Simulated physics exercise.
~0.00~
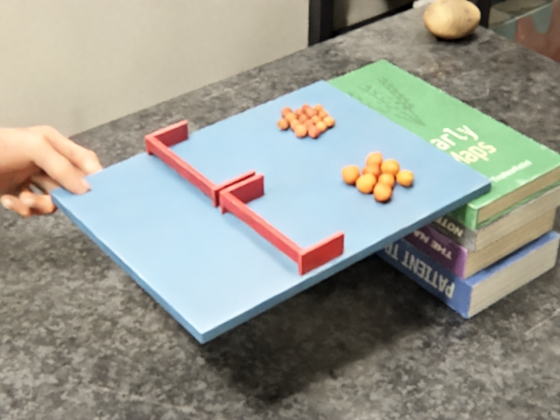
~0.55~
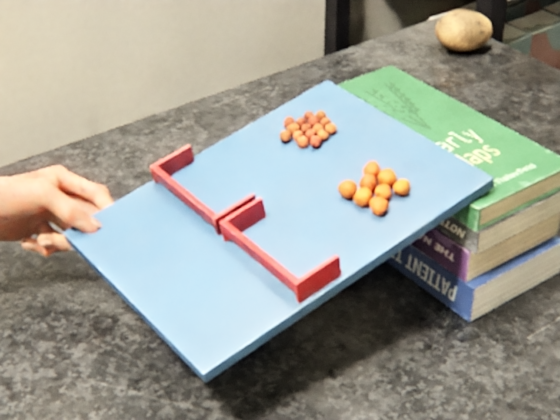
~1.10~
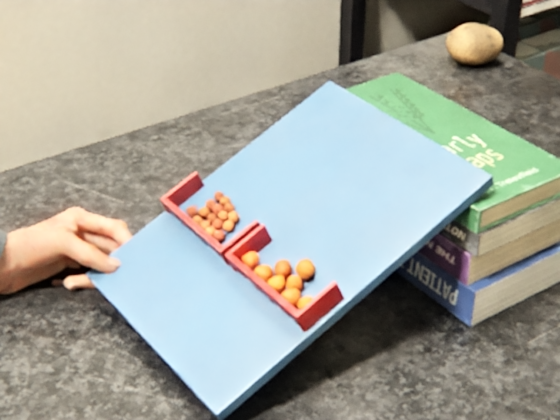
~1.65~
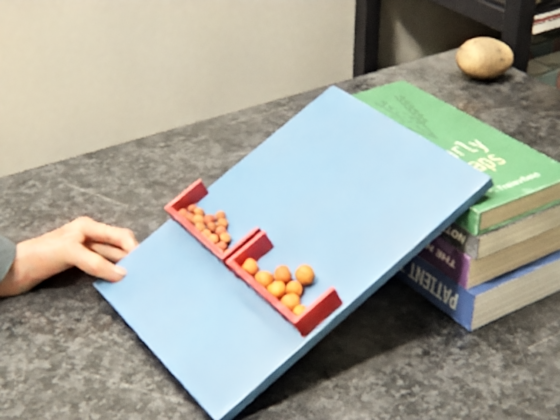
A hand at the left holds the end of a light blue board above a dark speckled counter, seen from slightly above and to one side. The board's far end rests on a stack of books with a green one on top, and a potato sits behind. Two clusters of small orange balls lie on the board, upslope of two red barriers. The hand lowers its end, and the board tilts more steeply. Both clusters move down the slope to the red barriers. Finally, the hand rests on the counter, with the balls gathered against the barriers.
